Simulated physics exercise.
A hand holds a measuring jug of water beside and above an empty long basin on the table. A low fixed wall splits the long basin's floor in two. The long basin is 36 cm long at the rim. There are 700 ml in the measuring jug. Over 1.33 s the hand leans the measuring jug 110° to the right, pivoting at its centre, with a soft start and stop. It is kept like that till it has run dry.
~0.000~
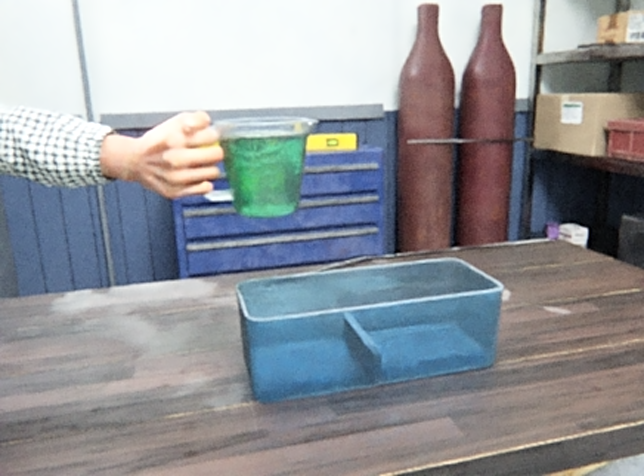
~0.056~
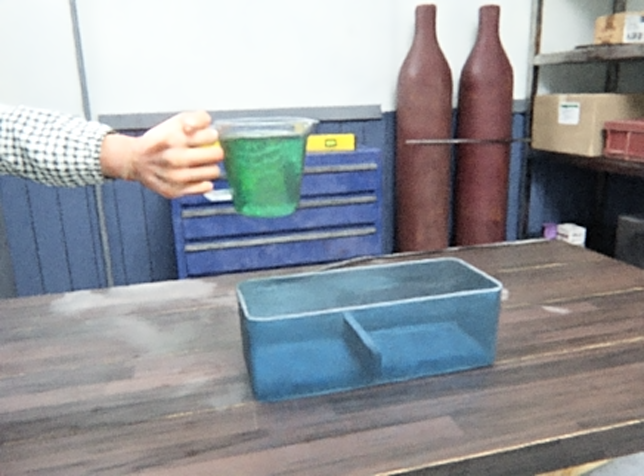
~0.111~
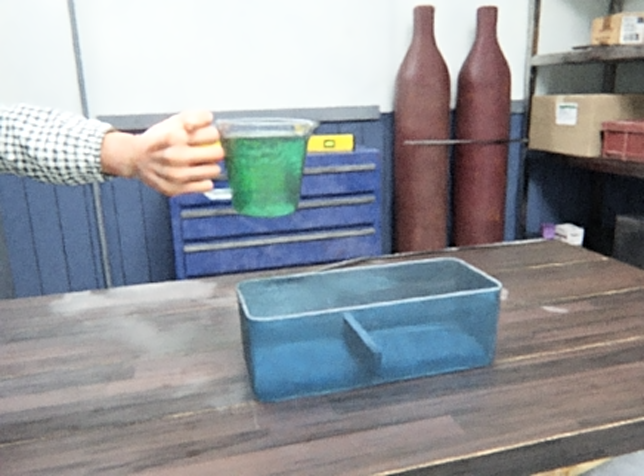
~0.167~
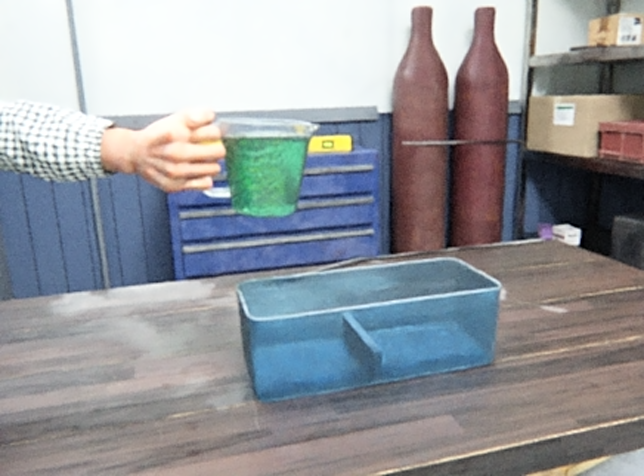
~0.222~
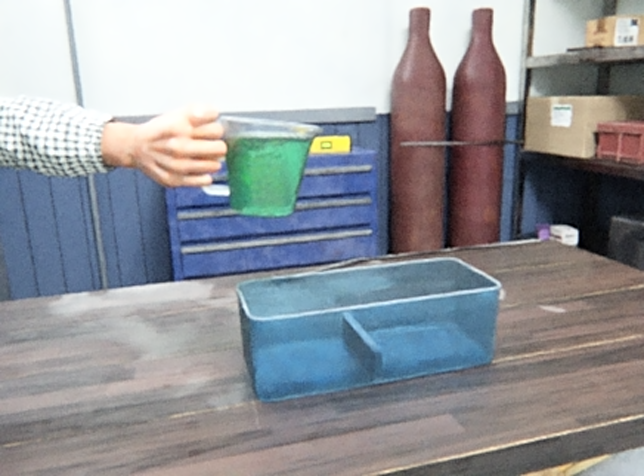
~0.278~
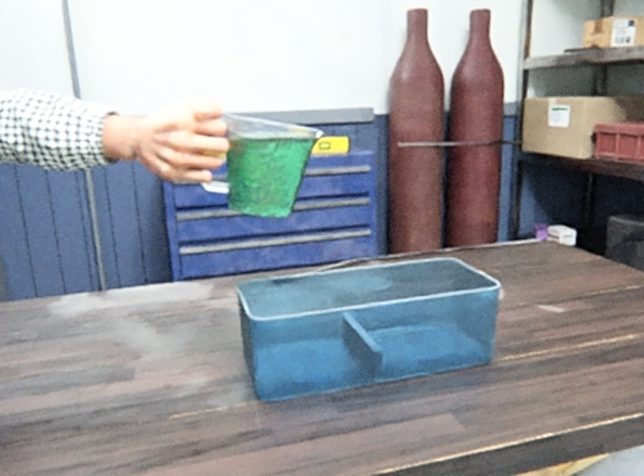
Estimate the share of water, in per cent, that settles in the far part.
The far part has some 78 per cent.
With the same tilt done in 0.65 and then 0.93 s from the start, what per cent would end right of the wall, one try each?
In turn about 60 and 70 per cent.
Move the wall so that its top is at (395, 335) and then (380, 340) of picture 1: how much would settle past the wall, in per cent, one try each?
First 20, then 50 per cent.
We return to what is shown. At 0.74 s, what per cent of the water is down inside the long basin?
About 7 per cent.
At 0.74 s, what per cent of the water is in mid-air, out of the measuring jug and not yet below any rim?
Some 22 per cent.
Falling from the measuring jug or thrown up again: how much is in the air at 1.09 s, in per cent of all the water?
Some 20 per cent.
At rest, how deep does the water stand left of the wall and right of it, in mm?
Some 6 mm on the left and 22 mm on the right.
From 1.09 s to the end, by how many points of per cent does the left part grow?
Near 16 in a hundred.
Then, 0.74 s in, the tilt is 65° and 71 per cent is still to pour, 0 is left of the wall and 7 right of it.
Then, 1.09 s in, the tilt is 101° and 13 per cent is still to pour, 4 is left of the wall and 63 right of it.
Then, 1.44 s in, the tilt is 110° and 0 per cent is still to pour, 20 is left of the wall and 79 right of it.
Then, 1.83 s in, the tilt is 110° and 0 per cent is still to pour, 20 is left of the wall and 78 right of it.
Finally, 20 per cent lies left of the wall, 78 right of it and 1 outside.
